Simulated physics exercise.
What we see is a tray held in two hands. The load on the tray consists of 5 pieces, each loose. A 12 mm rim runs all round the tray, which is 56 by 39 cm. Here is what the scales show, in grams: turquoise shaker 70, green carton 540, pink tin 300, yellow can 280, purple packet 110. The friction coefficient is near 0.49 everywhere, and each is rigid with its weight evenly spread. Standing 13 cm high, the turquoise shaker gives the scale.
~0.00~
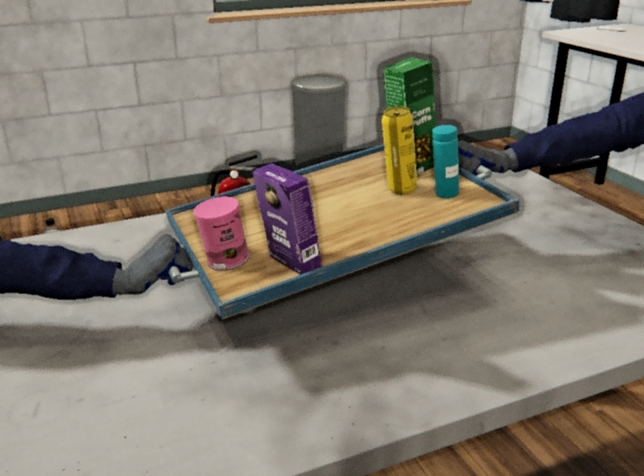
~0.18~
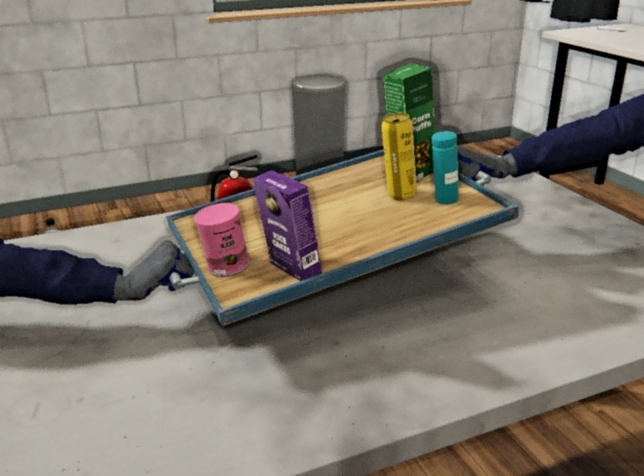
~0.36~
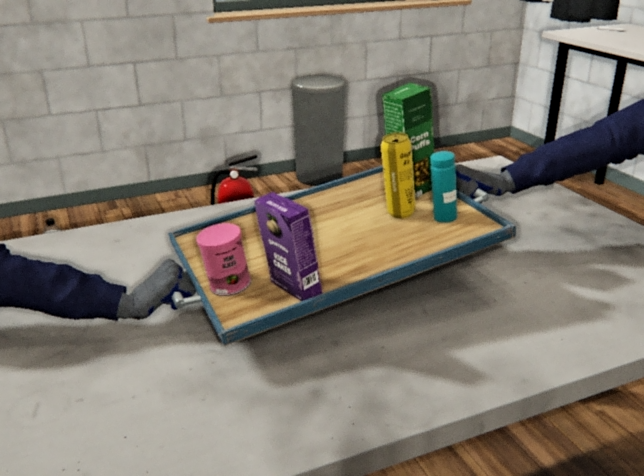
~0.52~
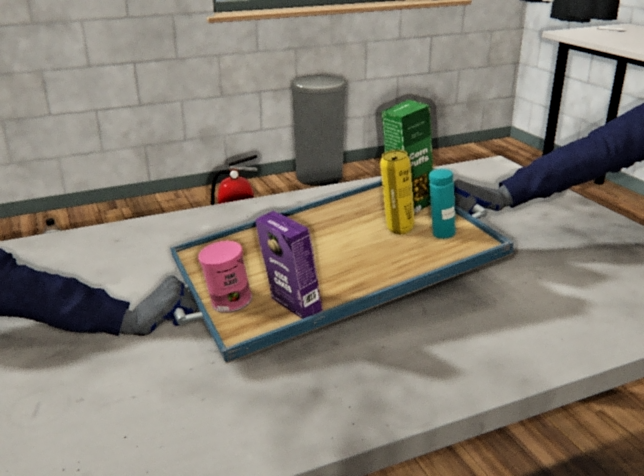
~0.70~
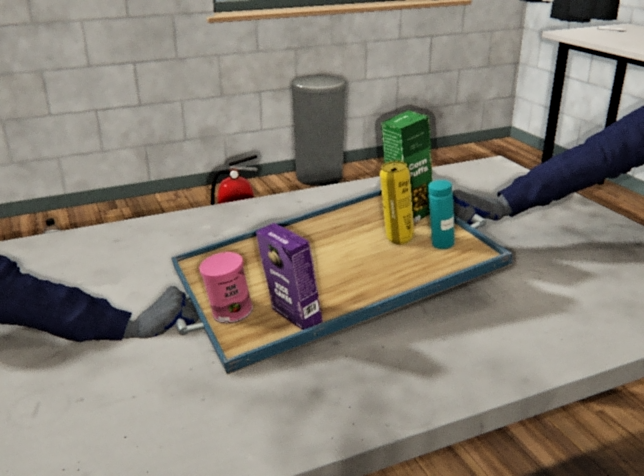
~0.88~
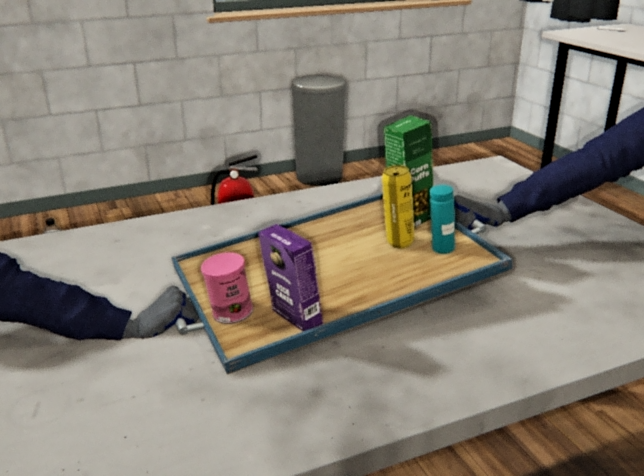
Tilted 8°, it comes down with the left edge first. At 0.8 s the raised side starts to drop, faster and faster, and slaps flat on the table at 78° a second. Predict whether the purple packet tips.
It does not overbalance.
Around 0.98 s, left edge on the table, tray at 1°.
Around 1.08 s, tray flat on the table.
Finally (1.7 s), all 5 still in place (within 5 cm). In the last view, purple packet near (298, 286).
